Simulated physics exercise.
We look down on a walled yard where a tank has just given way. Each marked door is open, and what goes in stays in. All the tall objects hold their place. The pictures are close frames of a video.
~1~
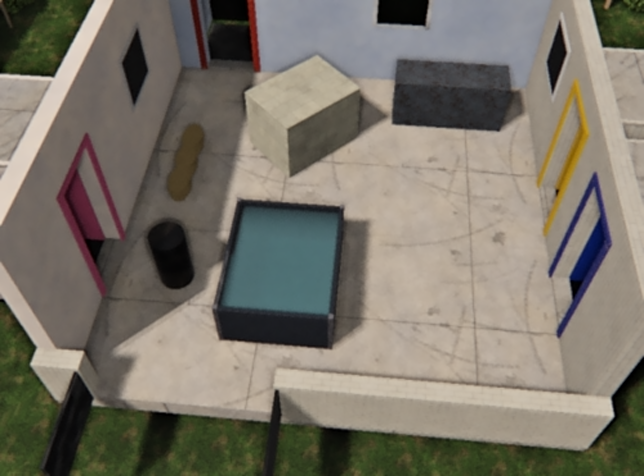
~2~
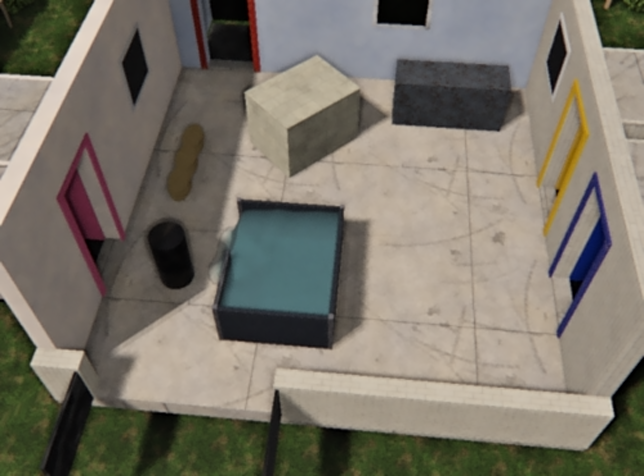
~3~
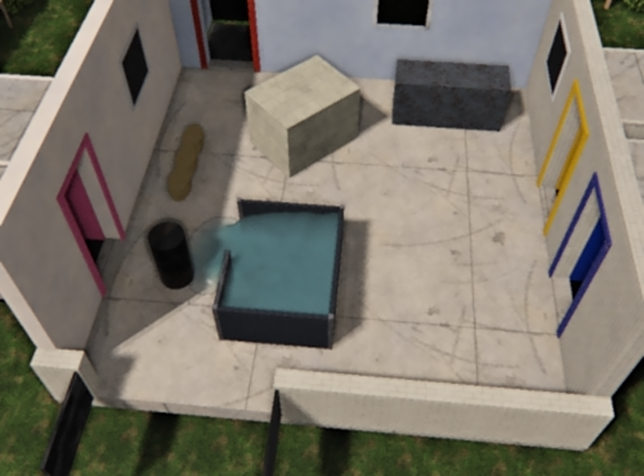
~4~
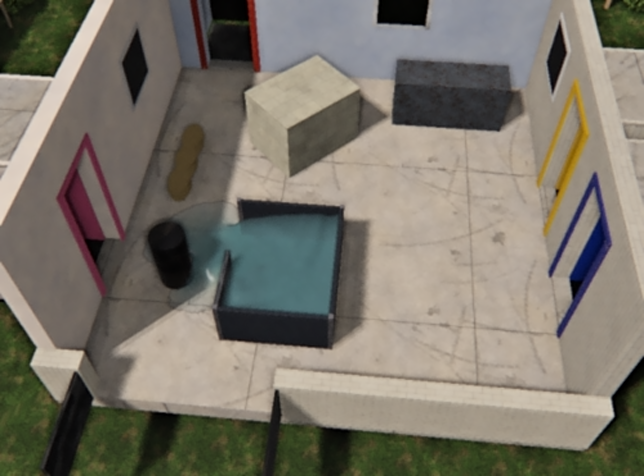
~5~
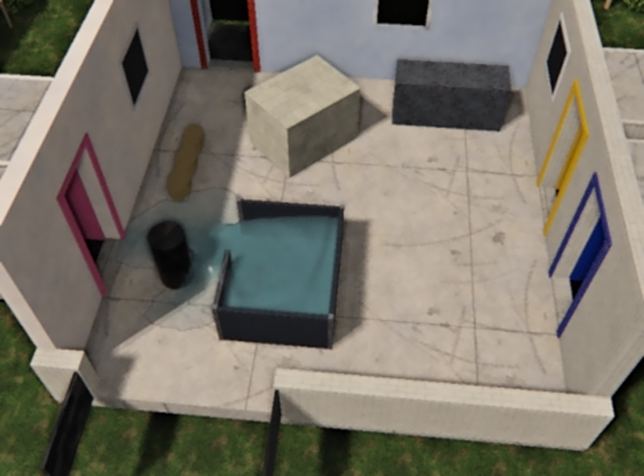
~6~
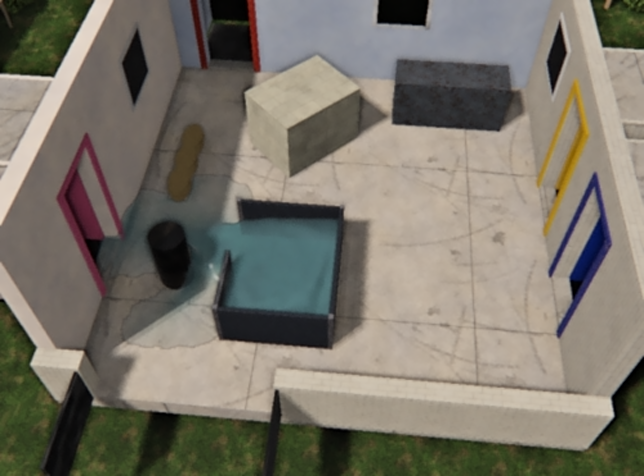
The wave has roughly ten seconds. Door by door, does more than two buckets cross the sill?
One by one: The yellow door stays under that; the red door takes more than that; the pink door takes more than that; the blue door stays under that.
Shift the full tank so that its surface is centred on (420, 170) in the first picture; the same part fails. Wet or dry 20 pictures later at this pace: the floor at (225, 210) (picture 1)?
At that place: Flooded.
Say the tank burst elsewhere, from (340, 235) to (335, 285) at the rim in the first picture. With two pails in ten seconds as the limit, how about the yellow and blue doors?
In short: The yellow one passes that mark, the blue one floods.
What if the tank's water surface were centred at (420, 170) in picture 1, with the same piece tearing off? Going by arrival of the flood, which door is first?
The one in pink.
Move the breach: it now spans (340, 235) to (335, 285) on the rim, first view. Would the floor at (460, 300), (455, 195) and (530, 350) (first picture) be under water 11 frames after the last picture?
In turn: Covered, under water, under water.
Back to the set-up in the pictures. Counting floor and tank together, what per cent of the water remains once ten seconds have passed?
Some 54 per cent.
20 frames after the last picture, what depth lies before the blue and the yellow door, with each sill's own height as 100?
In turn 0 and 0 per cent.
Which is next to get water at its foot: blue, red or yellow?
The red door.
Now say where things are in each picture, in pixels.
The first frame shows still water in the open tank at (282, 258).
In the second frame, water pours out at (239, 247) and has run to a hidden place.
In the third frame, water pours out at (239, 249) and has run to (200, 231).
In the fourth frame, water pours out at (239, 250) and has run to a hidden place.
In the fifth frame, water pours out at (239, 250) and has run to (127, 229).
In the sixth frame, water pours out at (239, 250) and has run to (139, 194).
A moment on, water covers 20 % of the floor; the yellow door not reached, the red door not reached, the pink door over two buckets in, the blue door not reached.
Next, water covers 30 % of the floor; the yellow door not reached, the red door wet at the sill, nothing in, the pink door far over two buckets in, the blue door not reached.
Then, water covers 30 % of the floor; the yellow door not reached, the red door over two buckets in, the pink door far over two buckets in, the blue door not reached.
Later, water covers 45 % of the floor; the yellow door not reached, the red door far over two buckets in, the pink door far over two buckets in, the blue door not reached.
In the end, water covers 55 % of the floor; the yellow door wet at the sill, nothing in, the red door far over two buckets in, the pink door far over two buckets in, the blue door not reached.
